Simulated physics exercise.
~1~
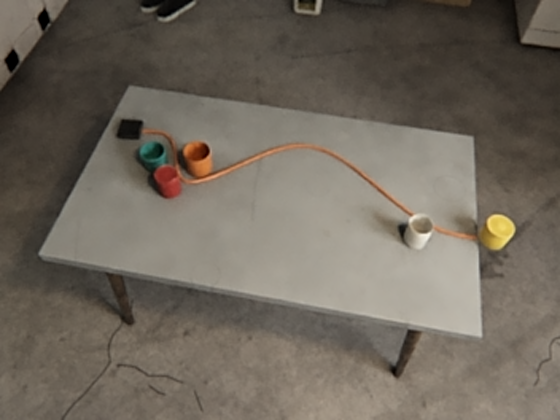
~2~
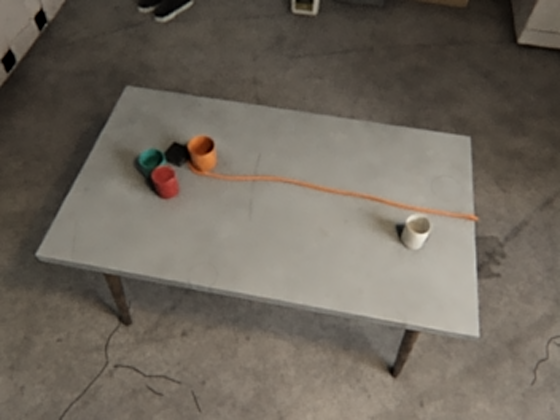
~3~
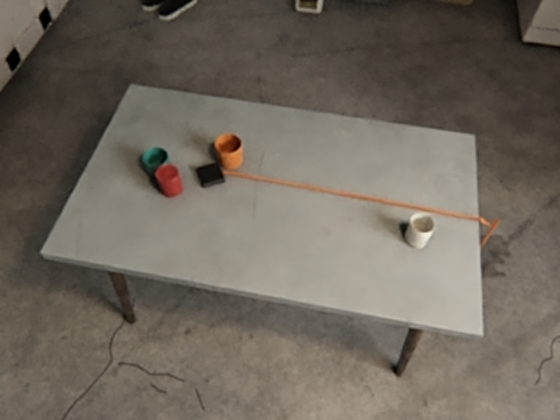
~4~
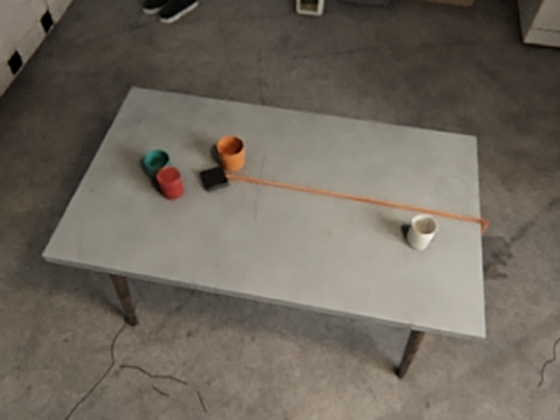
An orange cable winds across a gray table, running from a small black phone at the left, past a teal mug, a red tub and an orange cup, to a yellow speaker at the right edge, beyond a white cup. The yellow speaker drops out of view over the edge, and the cable pulls nearly straight. The black phone slides right and down between the cups, then travels farther, while the orange cup shifts a moderate way right. Finally, the phone rests beside the orange cup, with the cable's tail end at the right edge. The teal mug, red tub and white cup remain practically in place.
